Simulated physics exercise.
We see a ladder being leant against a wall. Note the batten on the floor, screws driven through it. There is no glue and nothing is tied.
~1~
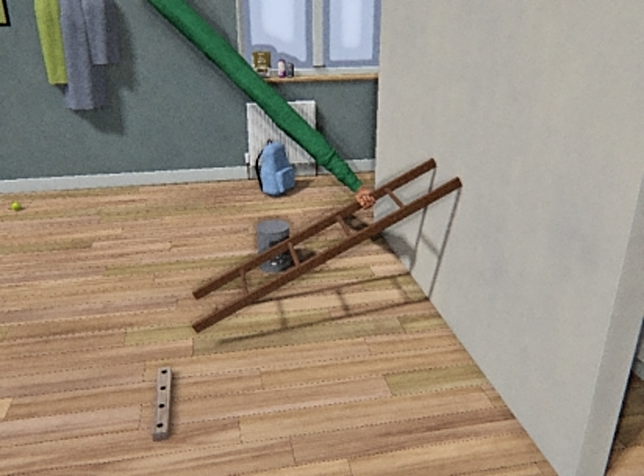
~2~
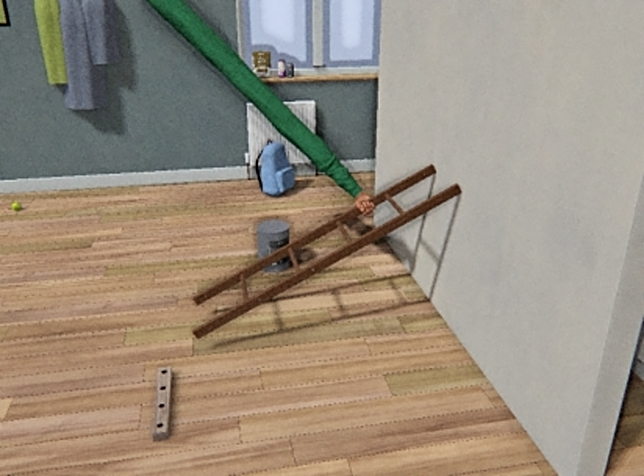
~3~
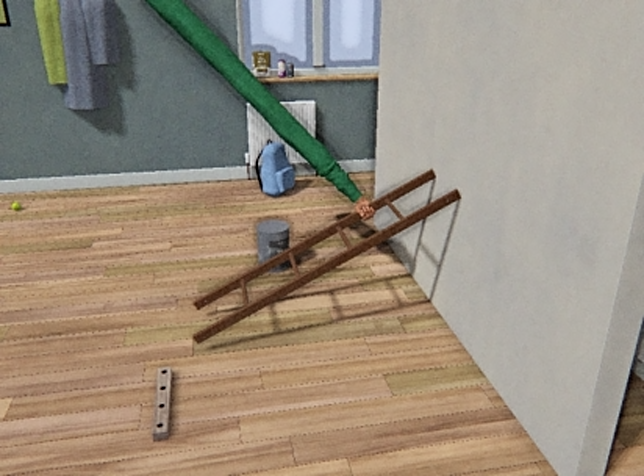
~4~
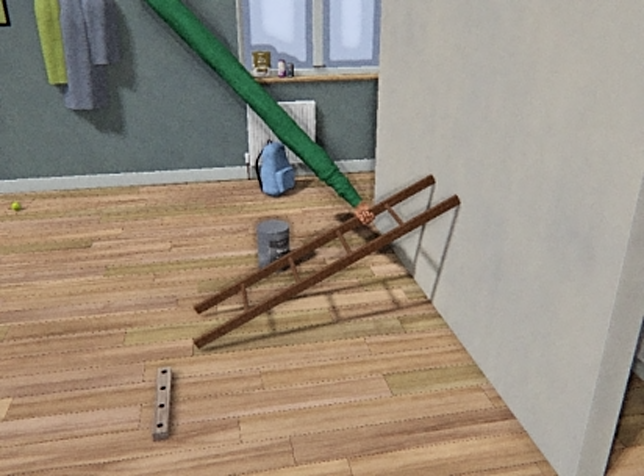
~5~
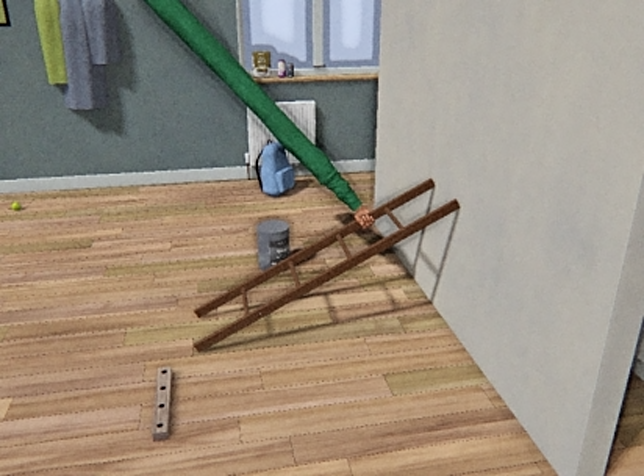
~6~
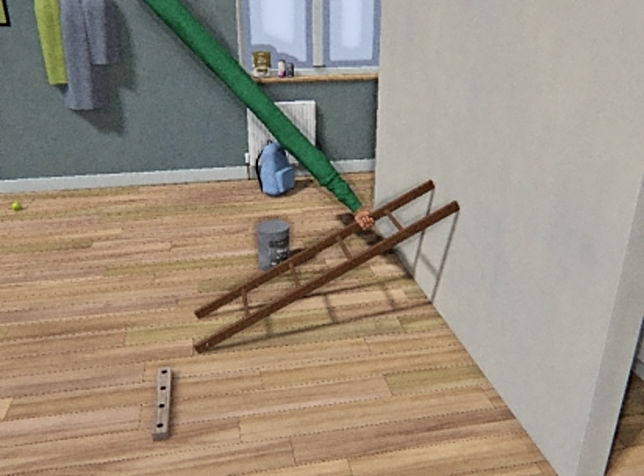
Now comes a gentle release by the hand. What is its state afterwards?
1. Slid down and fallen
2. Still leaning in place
Slid down and fallen.
Then, 0.32 s later than the last frame, brown ladder tilted by 15° near (308, 294).
When it is over, the brown ladder gives way at the feet, near (303, 320); the rest as before.
